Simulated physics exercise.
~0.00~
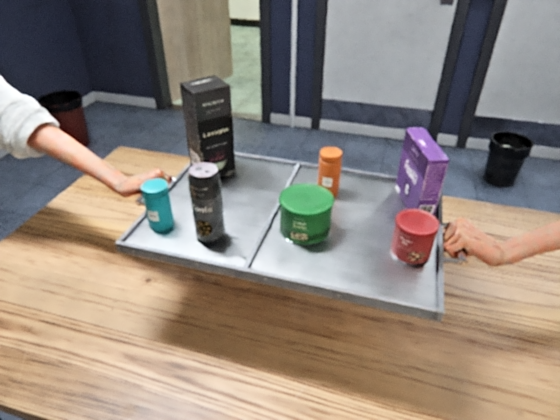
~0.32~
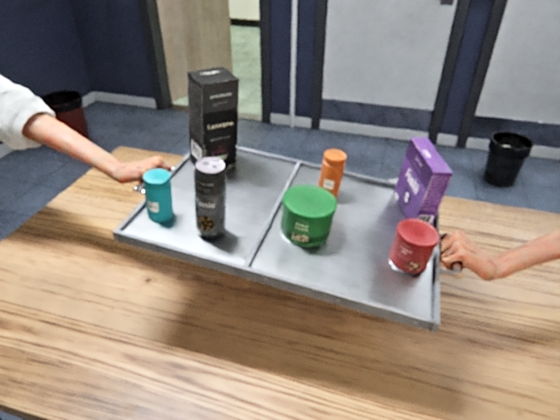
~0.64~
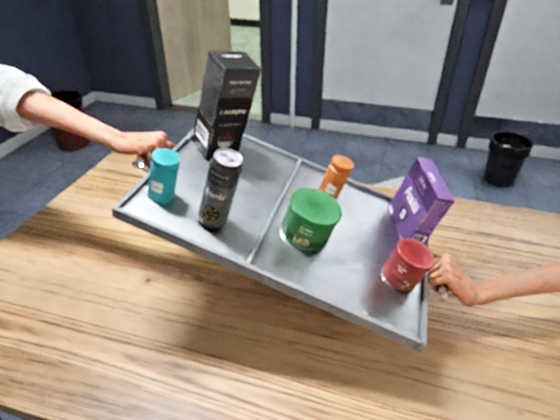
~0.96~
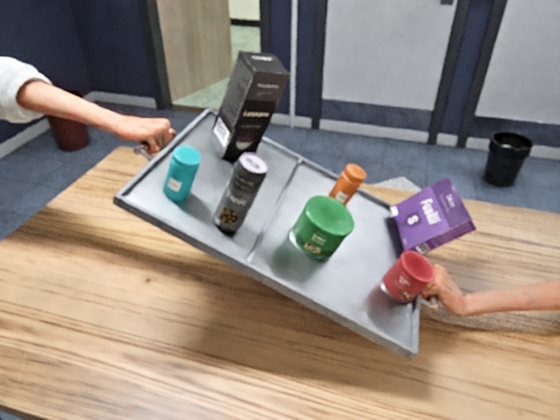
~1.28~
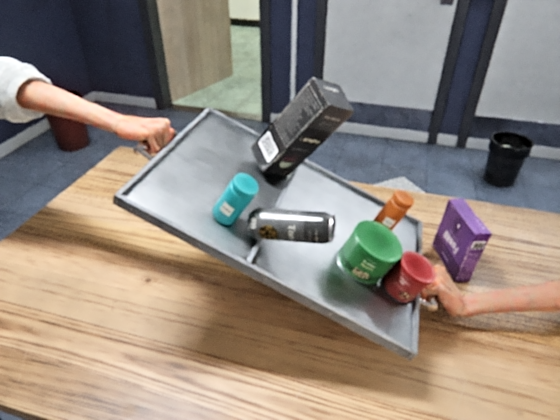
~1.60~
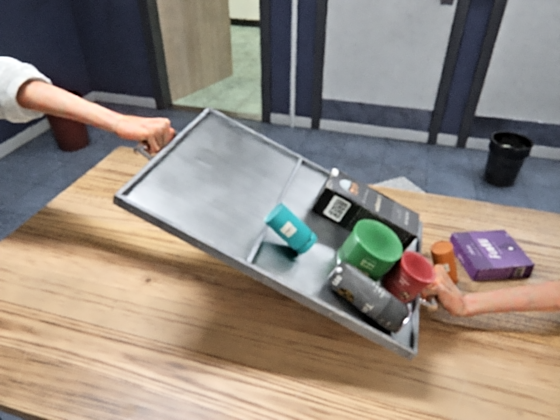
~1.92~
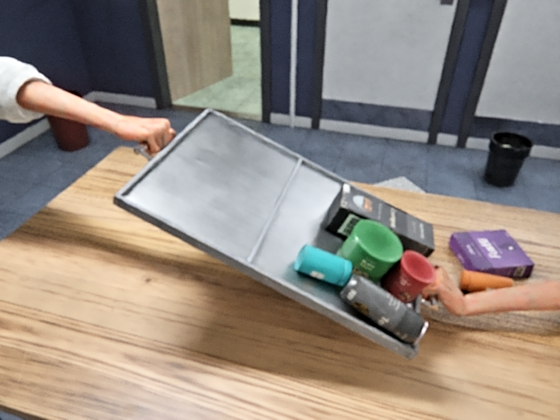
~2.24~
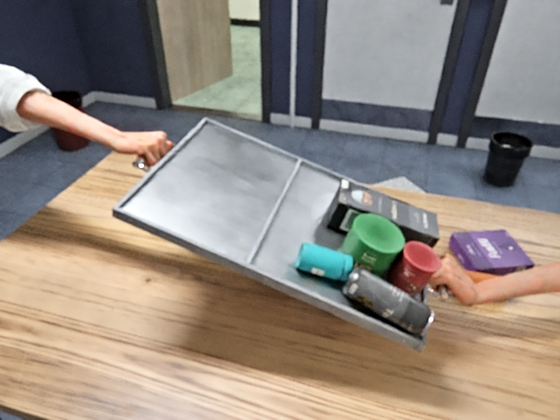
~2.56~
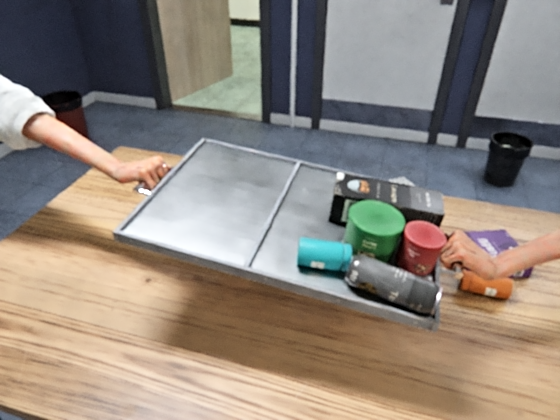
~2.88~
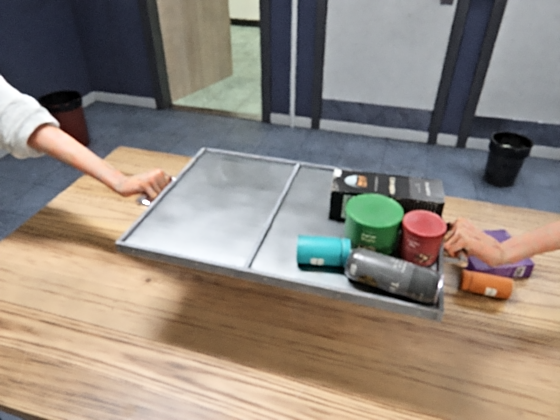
The clip opens on two hands holding a gray divided tray above a wooden table, with seven items standing upright on it. The right side dips steeply, and the items lean toward that end. The purple packet topples over the right rim onto the table as the grey can falls and the green tub slides toward the red tin. The black carton and turquoise shaker tip over too, while the orange shaker drops off beside the packet. The hands level the tray again, leaving three toppled items crowded around the upright tub and tin at its right end.
